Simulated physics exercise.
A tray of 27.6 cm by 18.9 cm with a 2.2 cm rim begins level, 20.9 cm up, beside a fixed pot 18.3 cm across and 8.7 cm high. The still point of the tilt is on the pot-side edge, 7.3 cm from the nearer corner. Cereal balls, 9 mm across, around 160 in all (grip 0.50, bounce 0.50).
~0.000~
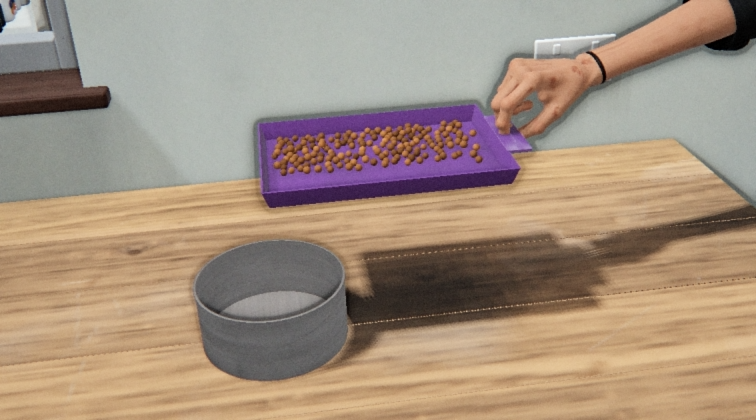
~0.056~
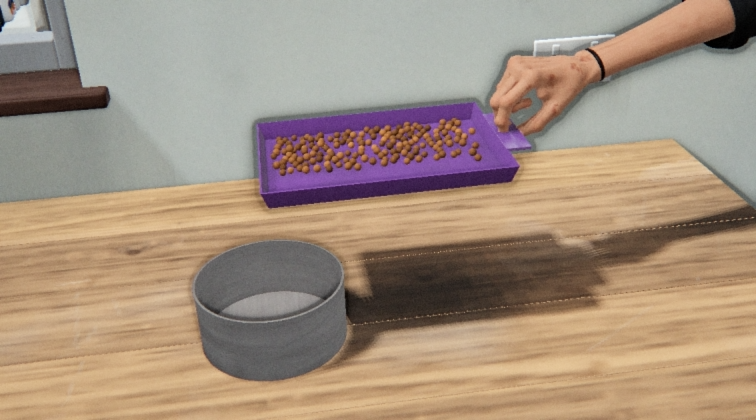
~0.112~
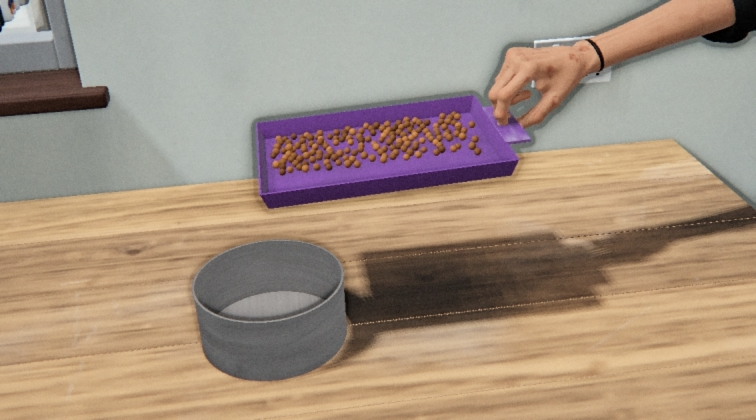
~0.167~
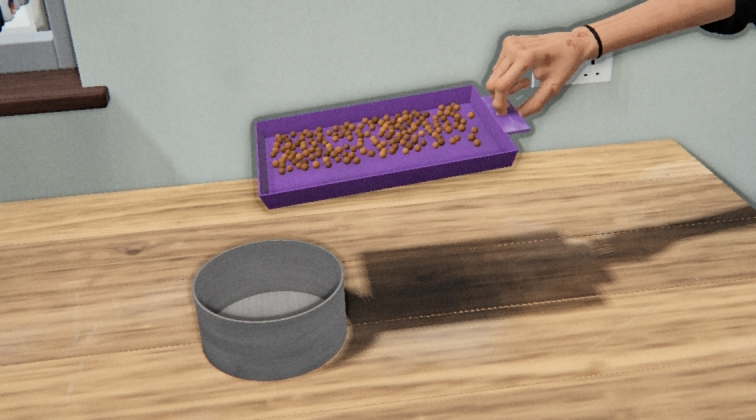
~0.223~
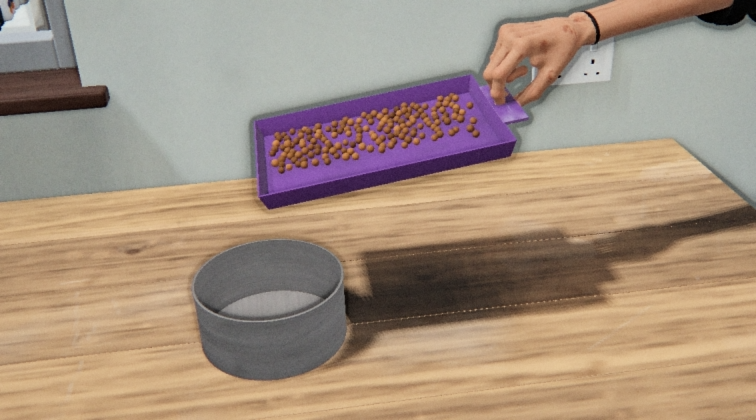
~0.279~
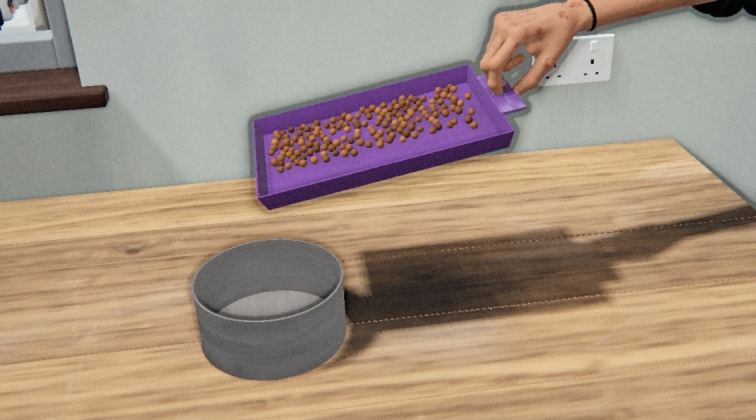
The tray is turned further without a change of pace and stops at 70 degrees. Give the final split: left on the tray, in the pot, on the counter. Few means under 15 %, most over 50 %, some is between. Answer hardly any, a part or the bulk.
Tray: The bulk, pot: Hardly any, counter: Hardly any.
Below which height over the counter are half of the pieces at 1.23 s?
Roughly 24 cm.
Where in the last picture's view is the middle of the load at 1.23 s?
Near (273, 151).
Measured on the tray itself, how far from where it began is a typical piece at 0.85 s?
Some 10 cm.
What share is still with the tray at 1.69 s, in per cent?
About 100 per cent.
After 0.85 s, tilt 39 degrees; the tray holds 100 %, the pot 0 %.
After 1.23 s, tilt 58 degrees; the tray holds 100 %, the pot 0 %.
After 1.69 s, tilt 70 degrees; the tray holds 100 %, the pot 0 %.
At rest (2.0 s), tray 100 %, pot 0 %, counter 0 %.
